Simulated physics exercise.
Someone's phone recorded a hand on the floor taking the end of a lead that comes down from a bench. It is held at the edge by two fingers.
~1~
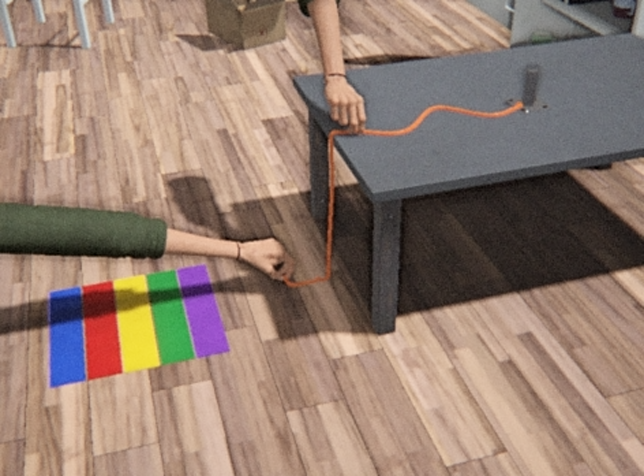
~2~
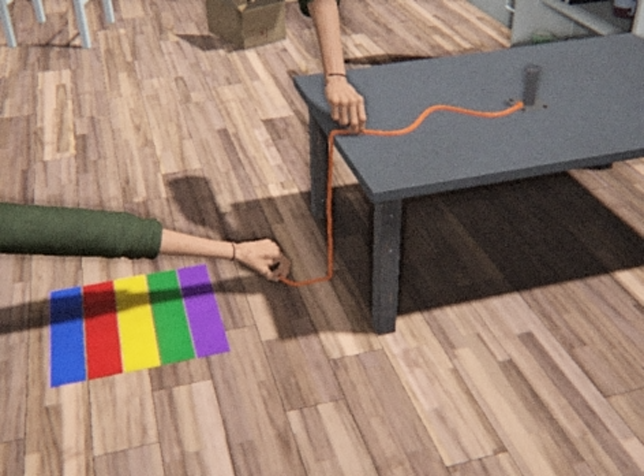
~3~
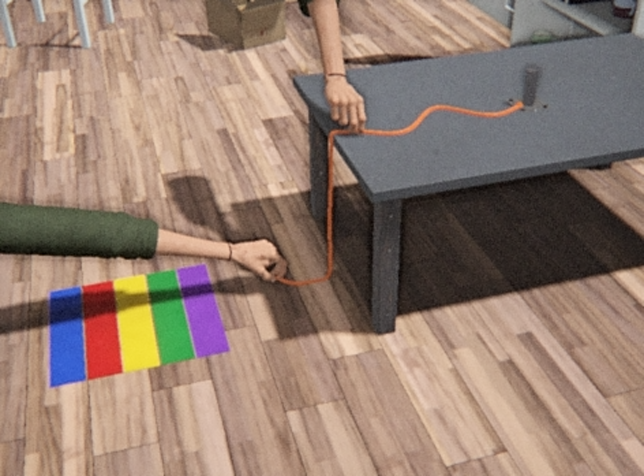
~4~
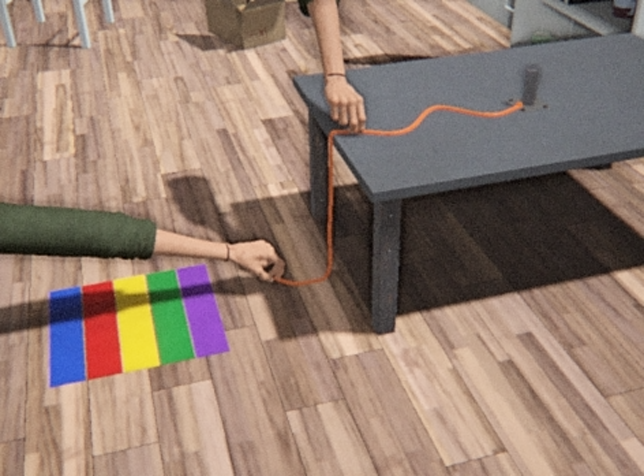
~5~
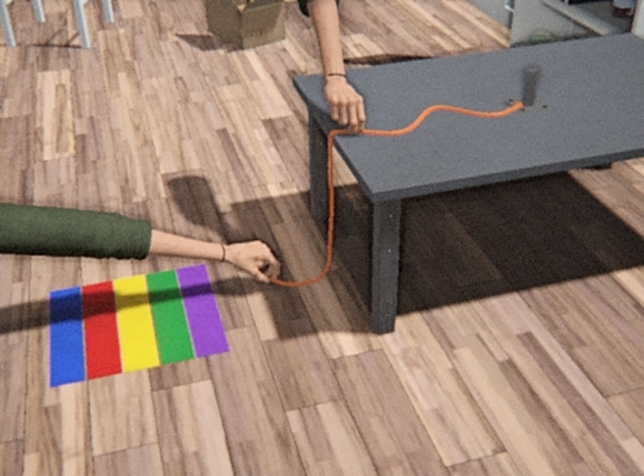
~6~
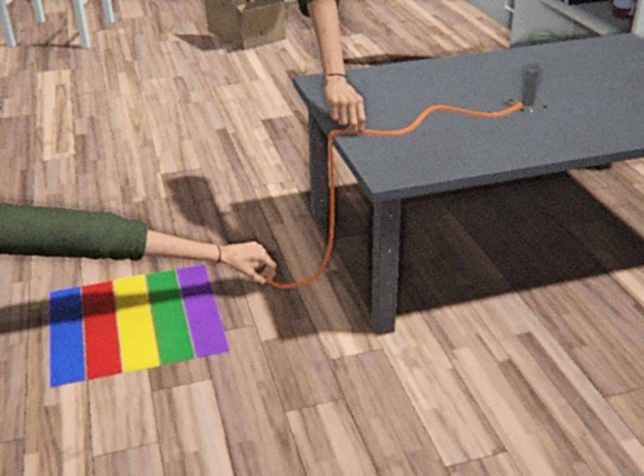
Hand near the floor drawing the end of an orange cord slightly left, while another hand pins it at the table edge.
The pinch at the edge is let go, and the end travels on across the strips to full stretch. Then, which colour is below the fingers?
The yellow one is below them.
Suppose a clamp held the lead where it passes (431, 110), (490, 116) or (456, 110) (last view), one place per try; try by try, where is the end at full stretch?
Roughly (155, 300), (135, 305) and (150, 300), in that order.
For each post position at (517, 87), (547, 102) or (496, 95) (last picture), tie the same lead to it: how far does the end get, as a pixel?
In order, it comes out close to (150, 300), (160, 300) and (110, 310).
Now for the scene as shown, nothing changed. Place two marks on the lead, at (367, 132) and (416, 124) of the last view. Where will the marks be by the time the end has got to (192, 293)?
They end up at (333, 137) and at (387, 126).
Early on, end near (192, 293); over purple.
Midway, end near (153, 300); over green.
At the end of the slack, end near (131, 305); over yellow. It halts on the yellow strip.
